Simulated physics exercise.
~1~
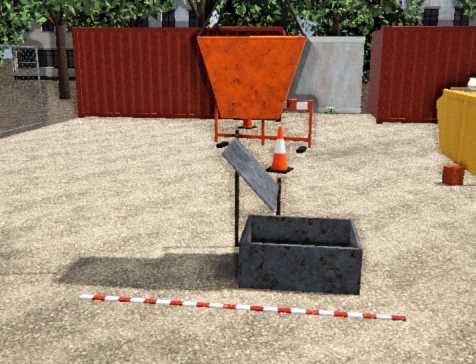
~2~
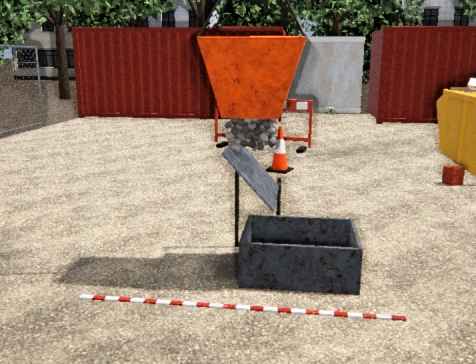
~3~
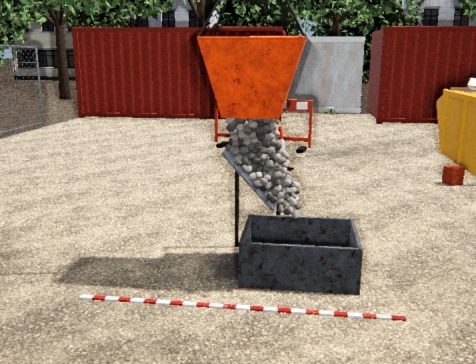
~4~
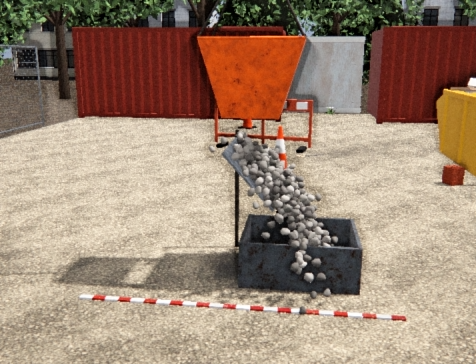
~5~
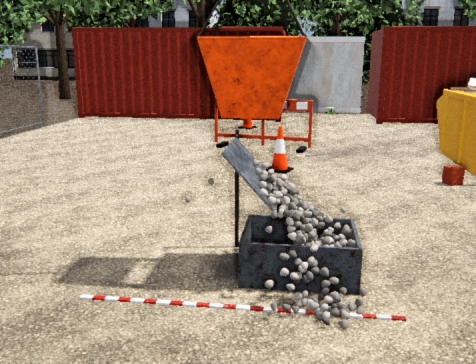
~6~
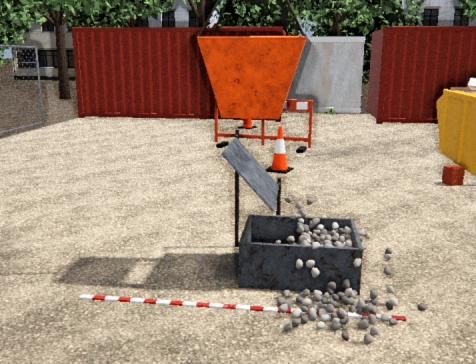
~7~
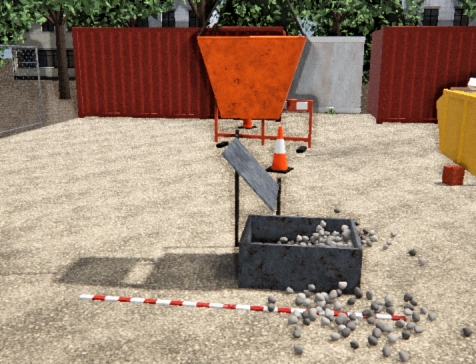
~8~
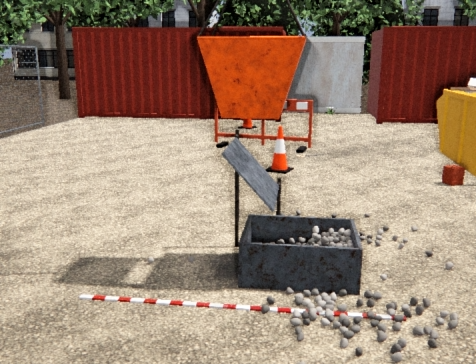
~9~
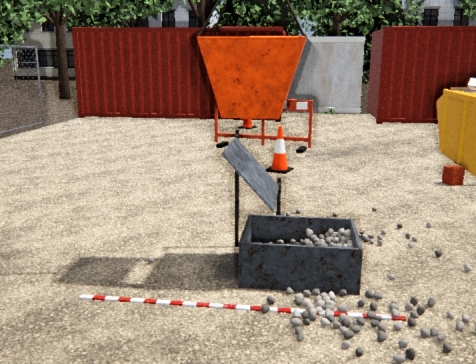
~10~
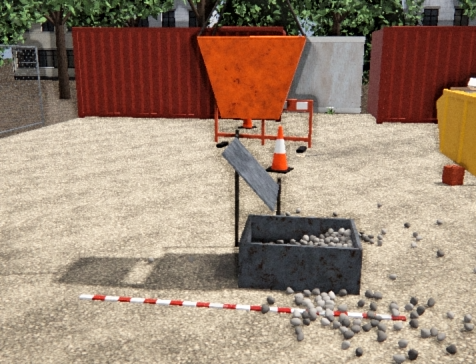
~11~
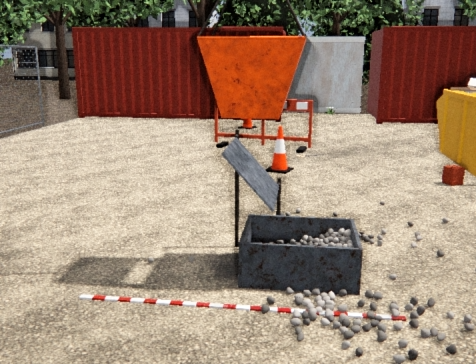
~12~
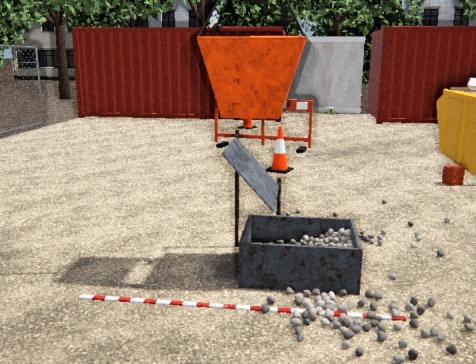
The clip shows rounded grey stones dropping from an orange hopper onto a tilted steel slide, then tumbling down toward the right into a dark open bin. Many settle inside, while others spill over and come to rest on the gravel in front and to the right.
